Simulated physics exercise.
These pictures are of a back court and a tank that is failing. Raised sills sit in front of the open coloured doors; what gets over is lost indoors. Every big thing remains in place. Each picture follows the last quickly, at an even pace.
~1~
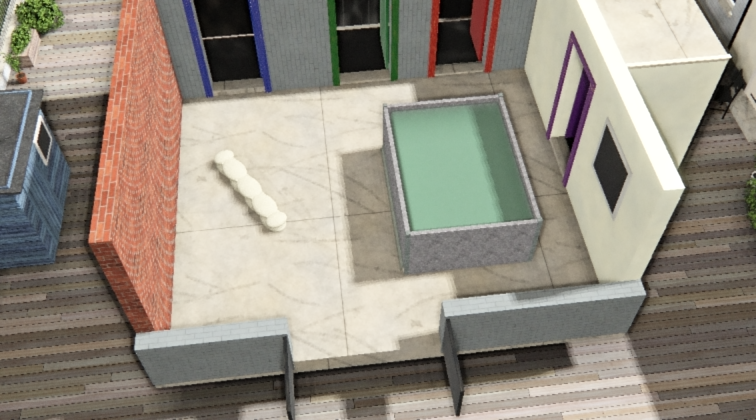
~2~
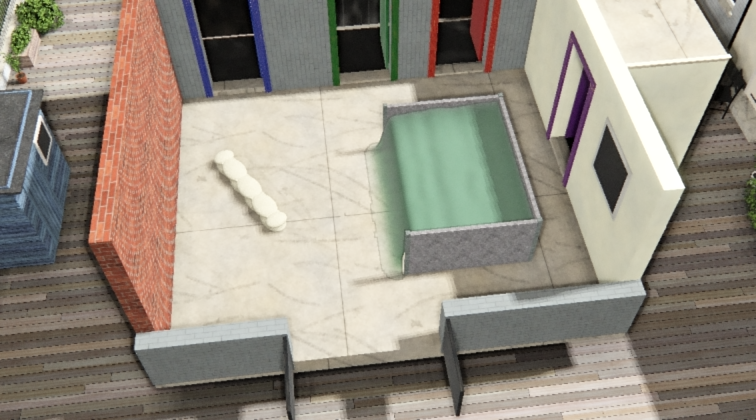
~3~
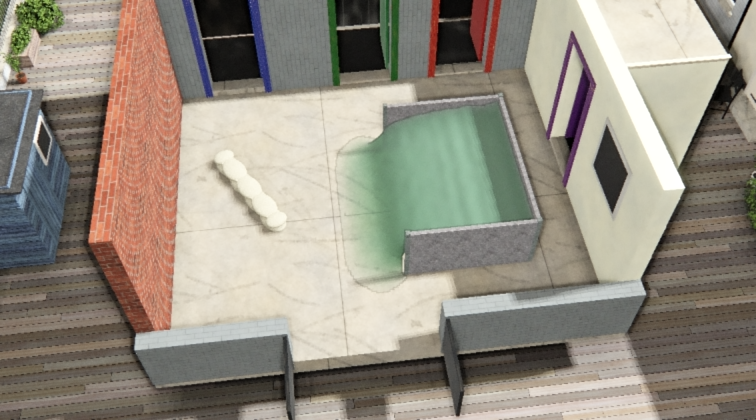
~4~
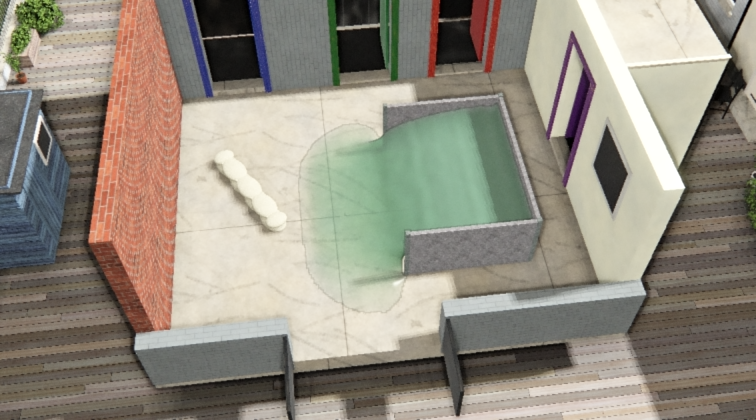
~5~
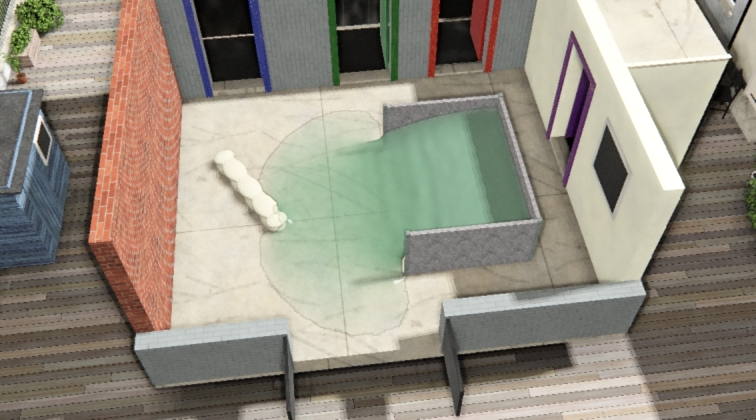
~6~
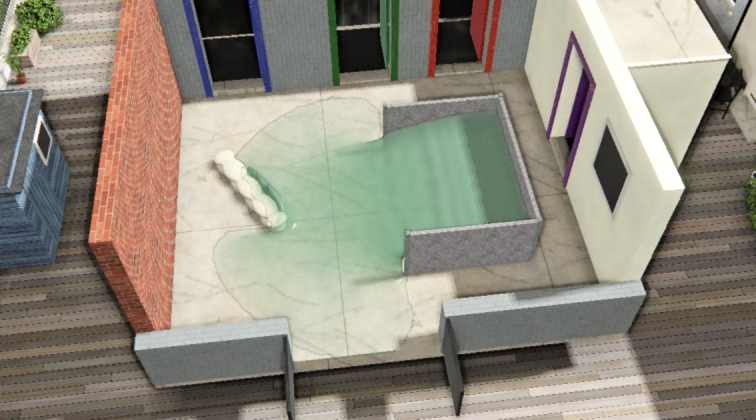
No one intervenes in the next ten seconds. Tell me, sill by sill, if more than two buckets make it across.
Red door: Yes, more than two; green door: Yes, more than two; purple door: No, two or fewer; blue door: Yes, more than two.
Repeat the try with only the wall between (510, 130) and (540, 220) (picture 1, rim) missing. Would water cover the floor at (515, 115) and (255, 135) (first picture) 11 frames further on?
Log: Point 1 inundated; point 2 unreached.
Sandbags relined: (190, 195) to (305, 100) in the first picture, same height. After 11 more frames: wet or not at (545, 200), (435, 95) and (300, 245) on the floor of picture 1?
In order - unaffected; unaffected; swamped.
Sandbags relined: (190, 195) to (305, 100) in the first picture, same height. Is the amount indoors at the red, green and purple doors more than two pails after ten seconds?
In short: The red one goes over; the green one passes that mark; the purple one passes that mark.
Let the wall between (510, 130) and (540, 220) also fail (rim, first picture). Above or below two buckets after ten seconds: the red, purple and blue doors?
In that case the red door breaks the limit, the purple door breaks the limit and the blue door stays within bounds.
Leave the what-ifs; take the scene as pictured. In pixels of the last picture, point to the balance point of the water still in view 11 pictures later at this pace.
I'd mark it close to (298, 214).
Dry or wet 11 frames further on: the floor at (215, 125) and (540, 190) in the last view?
First spot soaked, second spot spared.
A moment on, water covers 60 % of the floor; the red door not reached, the green door wet at the sill, nothing in, the purple door not reached, the blue door wet at the sill, nothing in.
Next, water covers 60 % of the floor; the red door not reached, the green door wet at the sill, nothing in, the purple door not reached, the blue door over two buckets in.
Then, water covers 65 % of the floor; the red door not reached, the green door wet at the sill, nothing in, the purple door not reached, the blue door far over two buckets in.
Later, water covers 95 % of the floor; the red door wet at the sill, nothing in, the green door under two buckets in, the purple door wet at the sill, nothing in, the blue door far over two buckets in.
In the end, water covers 95 % of the floor; the red door over two buckets in, the green door over two buckets in, the purple door under two buckets in, the blue door far over two buckets in.
